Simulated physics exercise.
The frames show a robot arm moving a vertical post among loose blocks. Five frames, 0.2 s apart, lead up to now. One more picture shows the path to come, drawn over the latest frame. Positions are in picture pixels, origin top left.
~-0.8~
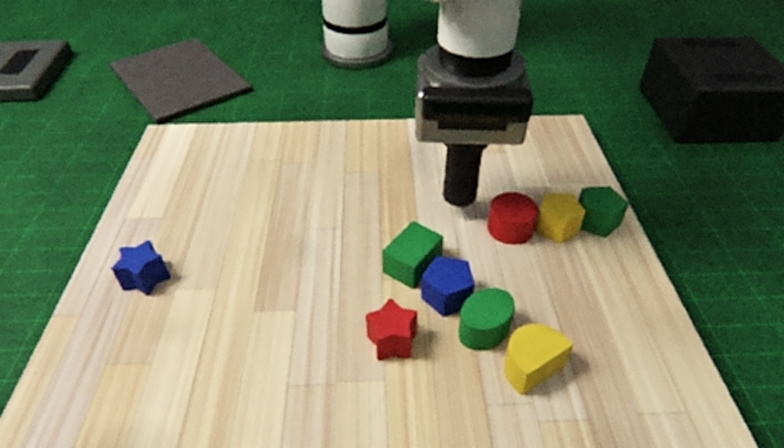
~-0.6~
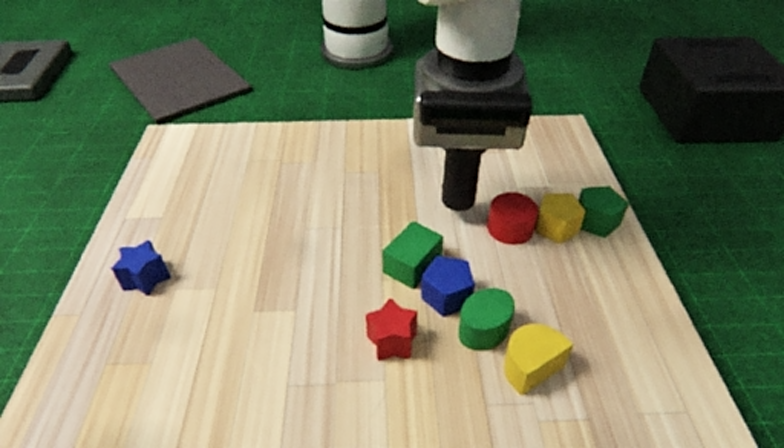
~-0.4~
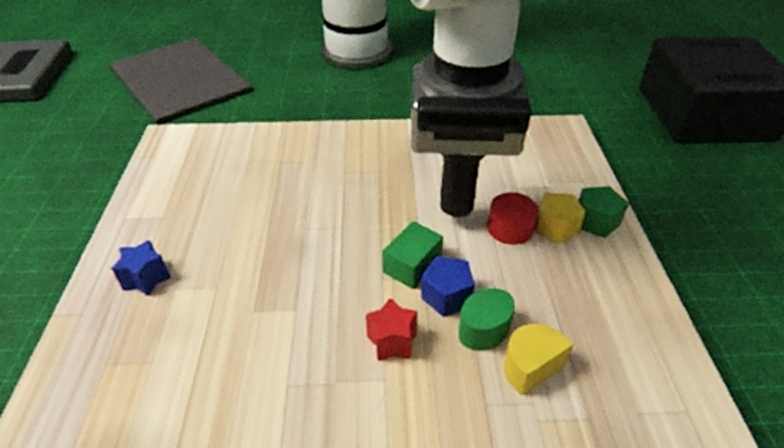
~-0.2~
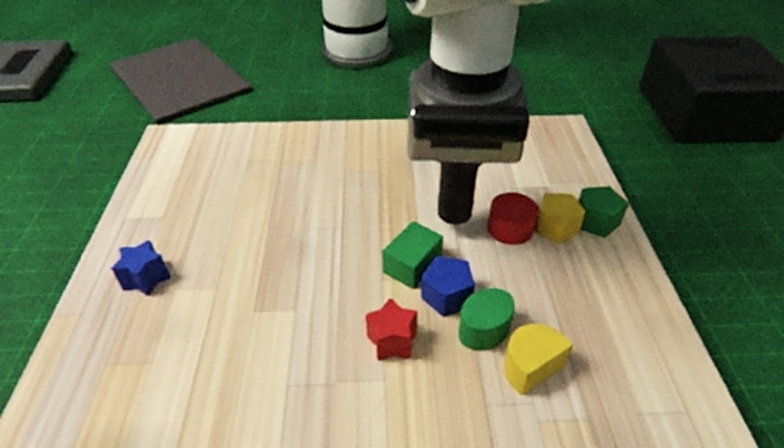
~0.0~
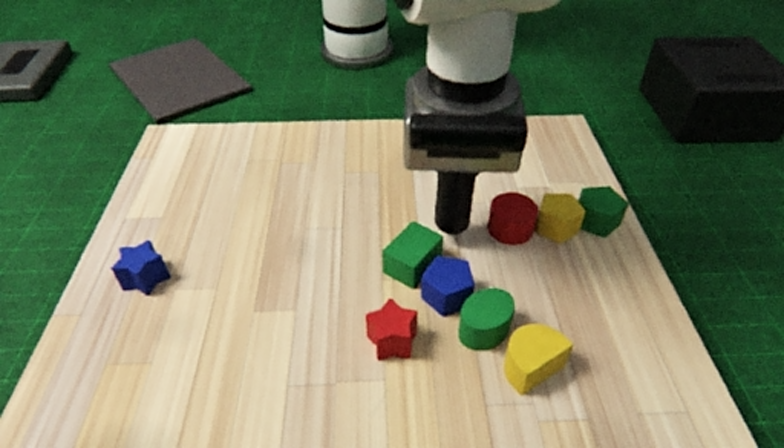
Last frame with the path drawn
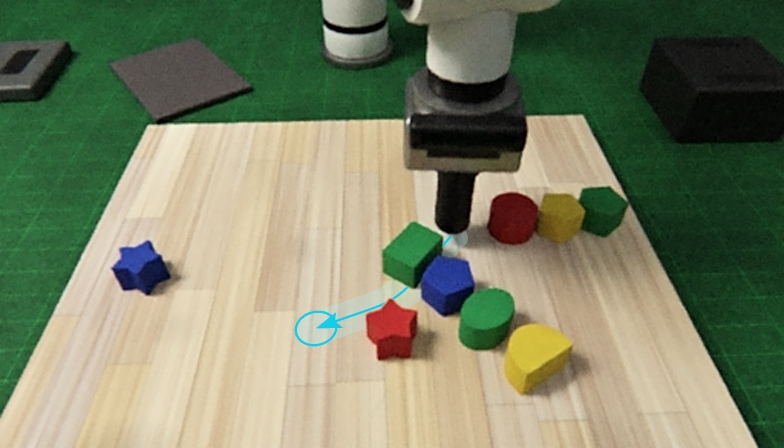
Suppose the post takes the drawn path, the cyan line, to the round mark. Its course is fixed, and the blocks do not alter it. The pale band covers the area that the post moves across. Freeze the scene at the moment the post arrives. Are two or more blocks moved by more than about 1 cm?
Yes, that is how it ends up.
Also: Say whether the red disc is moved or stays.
If the post follows that path, the red disc stays in its place.
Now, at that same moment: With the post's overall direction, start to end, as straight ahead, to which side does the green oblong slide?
My answer: Right.
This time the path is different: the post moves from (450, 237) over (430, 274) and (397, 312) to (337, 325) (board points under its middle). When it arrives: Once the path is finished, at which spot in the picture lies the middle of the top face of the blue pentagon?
Its top middle will sit at (444, 305).
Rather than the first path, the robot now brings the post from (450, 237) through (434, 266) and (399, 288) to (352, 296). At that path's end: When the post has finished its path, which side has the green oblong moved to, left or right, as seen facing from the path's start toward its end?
It will end up to the right.
Drawn move, from (450, 237) via (420, 272) and (377, 306), ending at (316, 328).
What follows on the original path. One third of the way, post (420, 260); green oblong (377, 265), turned 30° clockwise; blue pentagon (449, 280), turned 15° anticlockwise.
Two thirds of the way, post (377, 293); green oblong (325, 286), turned 65° clockwise; blue pentagon (442, 288), turned 55° anticlockwise.
At the end, post (314, 315); red star block still; green oblong (262, 296), turned 85° clockwise; blue pentagon (442, 288), turned 55° anticlockwise; red disc still.
